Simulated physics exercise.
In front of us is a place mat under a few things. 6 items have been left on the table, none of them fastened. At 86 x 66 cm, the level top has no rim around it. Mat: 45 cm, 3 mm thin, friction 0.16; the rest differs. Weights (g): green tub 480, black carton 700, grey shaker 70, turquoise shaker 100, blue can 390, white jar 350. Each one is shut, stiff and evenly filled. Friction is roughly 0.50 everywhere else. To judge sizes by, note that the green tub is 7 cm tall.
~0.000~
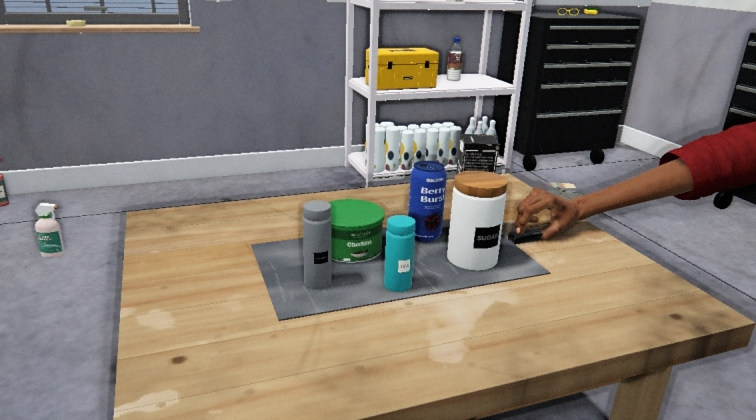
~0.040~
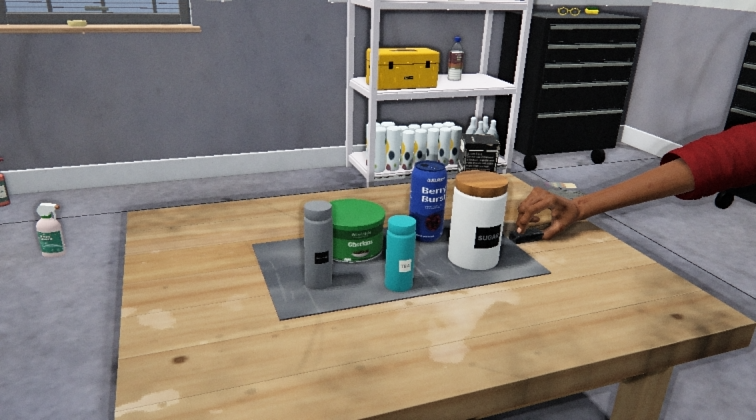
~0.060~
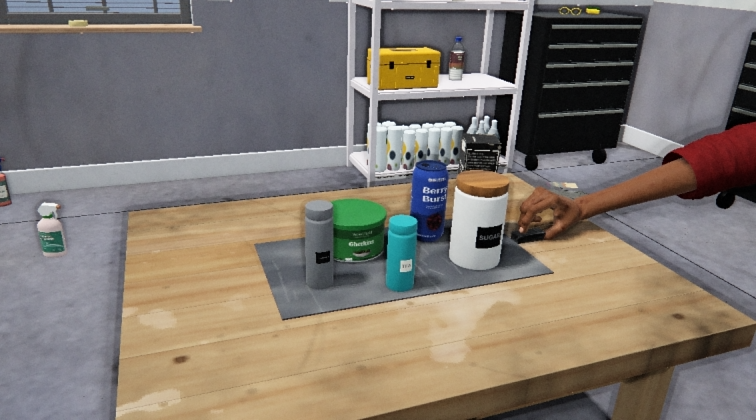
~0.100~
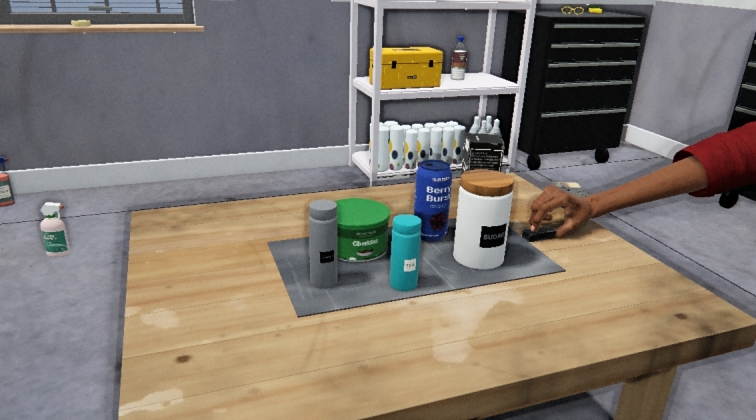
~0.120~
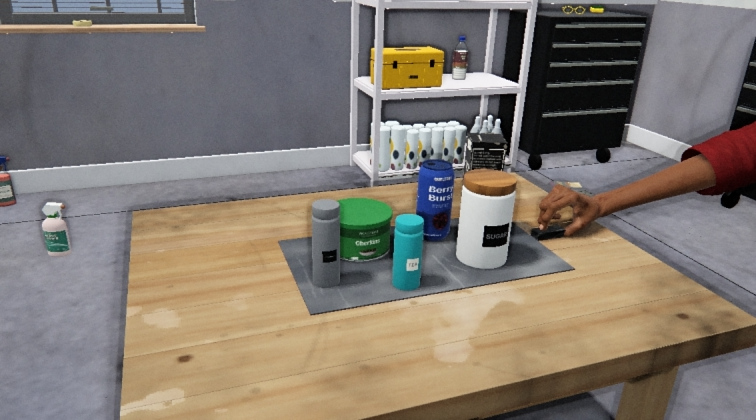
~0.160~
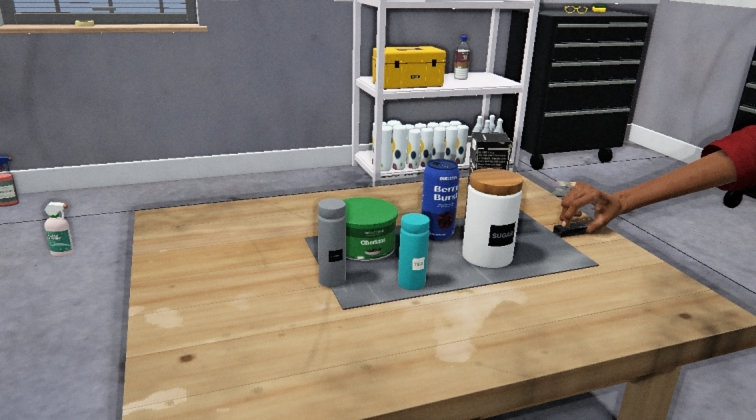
In a garage-like room, a hand at the right of a wooden table grips a grey mat holding several closed containers, staying nearly still at first, then slowly pulls it slightly rightward, the containers shifting along with it.
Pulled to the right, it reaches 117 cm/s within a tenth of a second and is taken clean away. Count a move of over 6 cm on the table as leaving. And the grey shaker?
After all that, it is still near its start.
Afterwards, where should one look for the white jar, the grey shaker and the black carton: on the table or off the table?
Final state - the white jar ends out of bounds; the grey shaker stays within bounds; the black carton ends out of bounds.
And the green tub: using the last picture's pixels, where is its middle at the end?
You'll see it about at (445, 219) in the last picture.
After 0.36 s, 32 cm of pull; grey shaker leaning 7° near (346, 242); green tub slid 12 cm; white jar slid 9 cm.
After 0.66 s, 67 cm of pull; black carton and white jar now off the table; grey shaker leaning 3° near (343, 243); turquoise shaker leaning 66°.
After 0.96 s, 86 cm of pull; grey shaker slid 3 cm near (341, 244); blue can on its side; turquoise shaker on its side.
At rest (1.8 s), off the table, black carton and white jar; tipped over on the table, turquoise shaker and blue can; not toppled but over 6 cm from the start, green tub; grey shaker in place, give or take 6 cm. Seen from the same camera at the end, grey shaker near (341, 244).
